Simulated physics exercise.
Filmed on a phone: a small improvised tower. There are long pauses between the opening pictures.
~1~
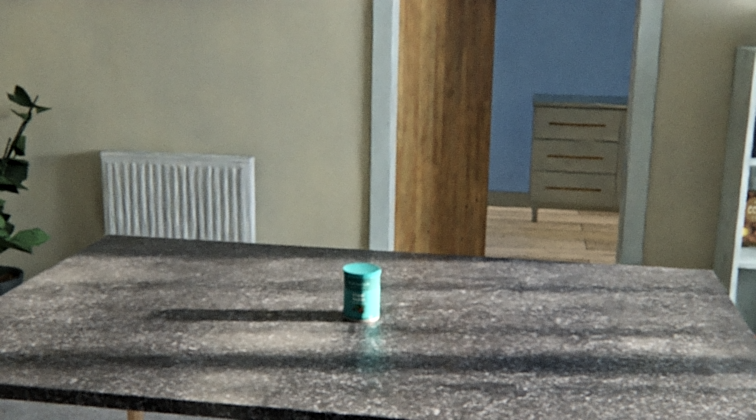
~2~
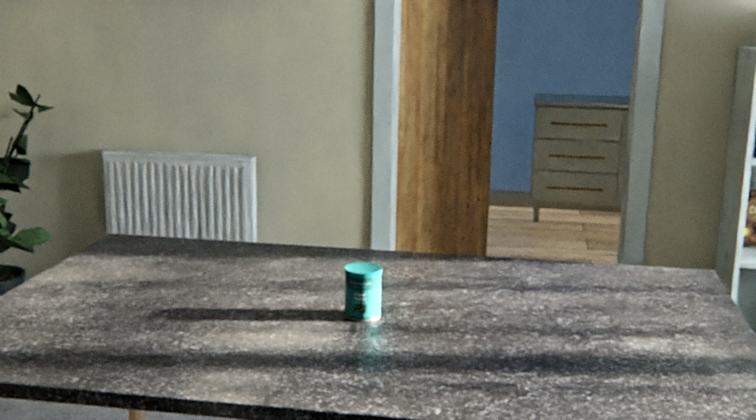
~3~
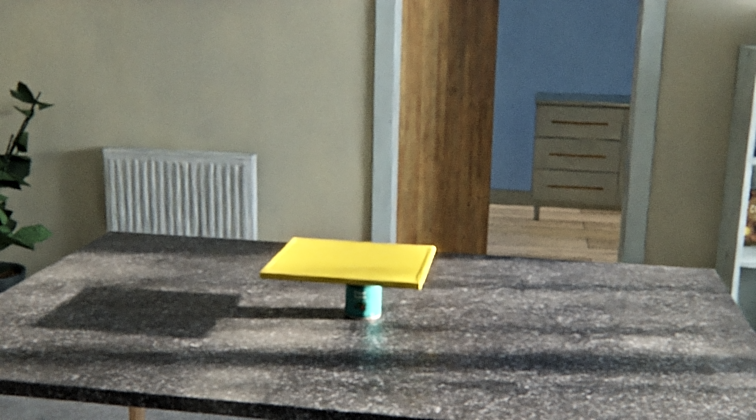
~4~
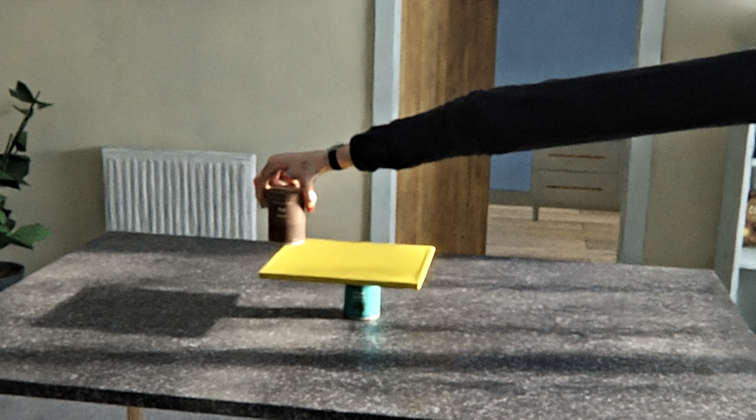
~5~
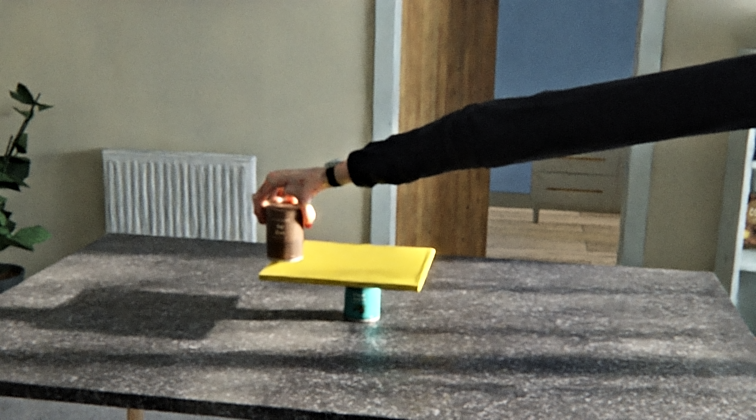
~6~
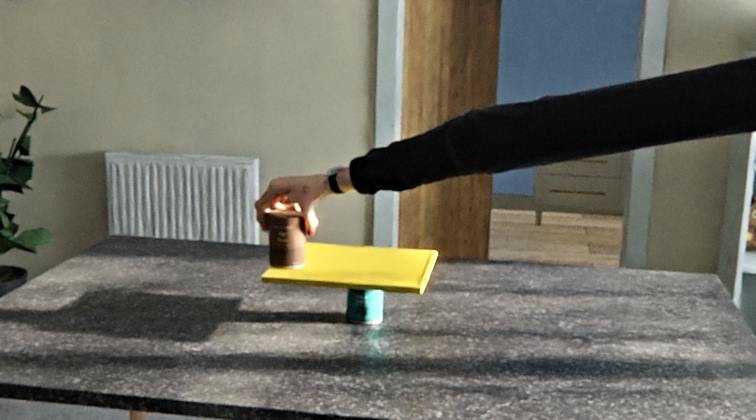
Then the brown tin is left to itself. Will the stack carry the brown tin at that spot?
Outcome: The stack comes apart.
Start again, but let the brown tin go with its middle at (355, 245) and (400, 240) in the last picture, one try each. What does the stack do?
First, it stays up; second, it keeps its balance.
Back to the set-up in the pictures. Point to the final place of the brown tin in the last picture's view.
At about (254, 294).
Then, 0.30 s past the last view, brown tin now fallen; yellow lid rocked 46° from its first pose.
Then, 0.40 s past the last view, yellow lid rocked 40° from its first pose.
Finally, fallen, brown tin; down or leaning hard in the stack, yellow lid; turquoise tin still in place. Final places as the last picture's camera would see them, brown tin near (254, 295). The stack gives way.
